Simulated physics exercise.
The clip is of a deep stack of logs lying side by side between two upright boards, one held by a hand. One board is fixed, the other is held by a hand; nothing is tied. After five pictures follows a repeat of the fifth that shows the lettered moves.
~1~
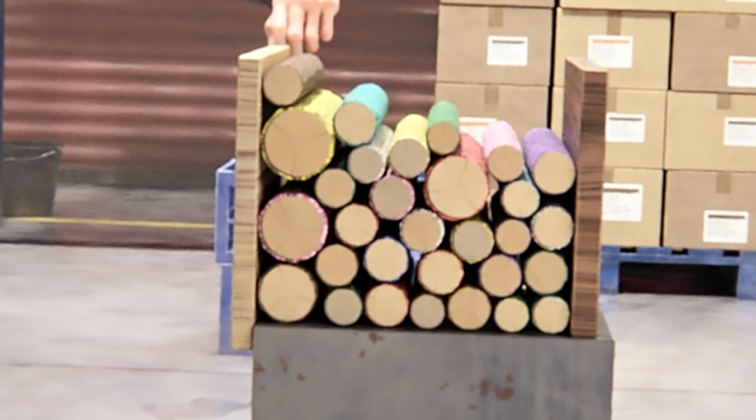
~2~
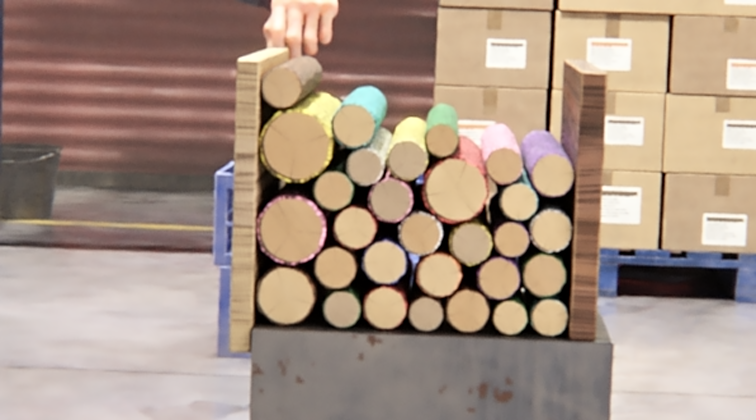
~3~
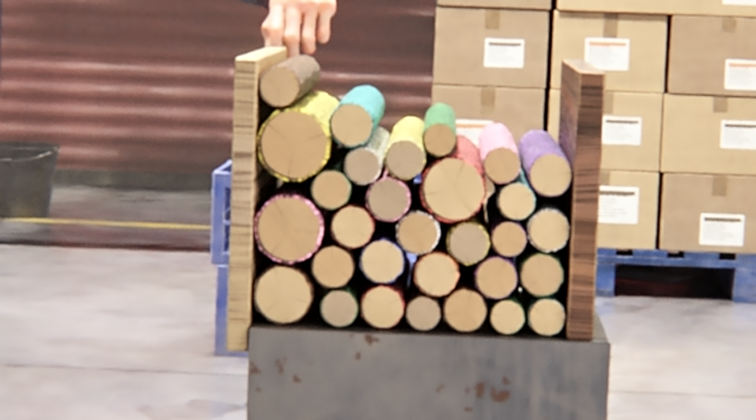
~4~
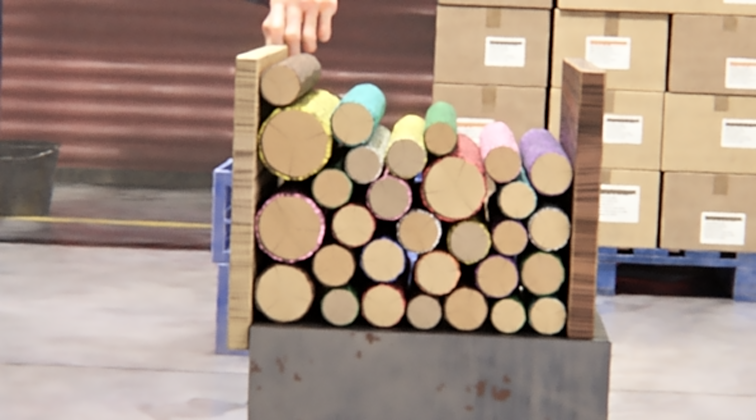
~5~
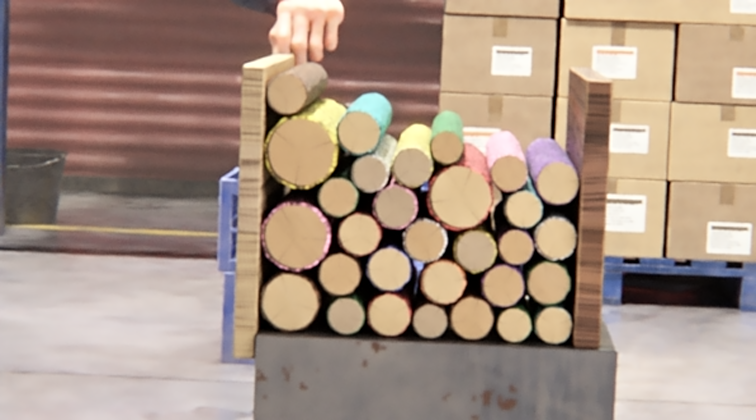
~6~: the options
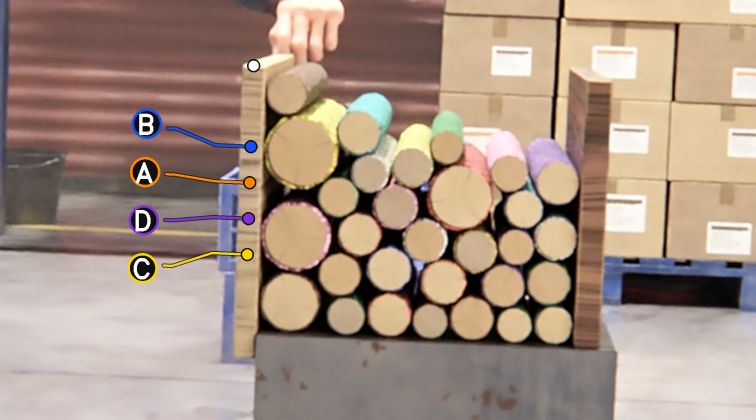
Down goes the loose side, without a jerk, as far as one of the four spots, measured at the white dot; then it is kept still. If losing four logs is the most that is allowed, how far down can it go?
Stop at C.
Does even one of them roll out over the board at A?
Yes.
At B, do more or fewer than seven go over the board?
At B, fewer than seven.
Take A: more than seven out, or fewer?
At A, fewer than seven.
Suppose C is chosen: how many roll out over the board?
It comes to three.
On the marked copy, A at (249, 182); B at (251, 147); C at (247, 254); D at (248, 218); the white dot at (253, 66).
Taking C. A third of the way, top of the board (263, 149).
Two thirds of the way, top of the board (260, 247).
When it is over, top of the board (259, 254), three out over the board.
As for the rest, A one out over the board; B one out over the board; D three out over the board.
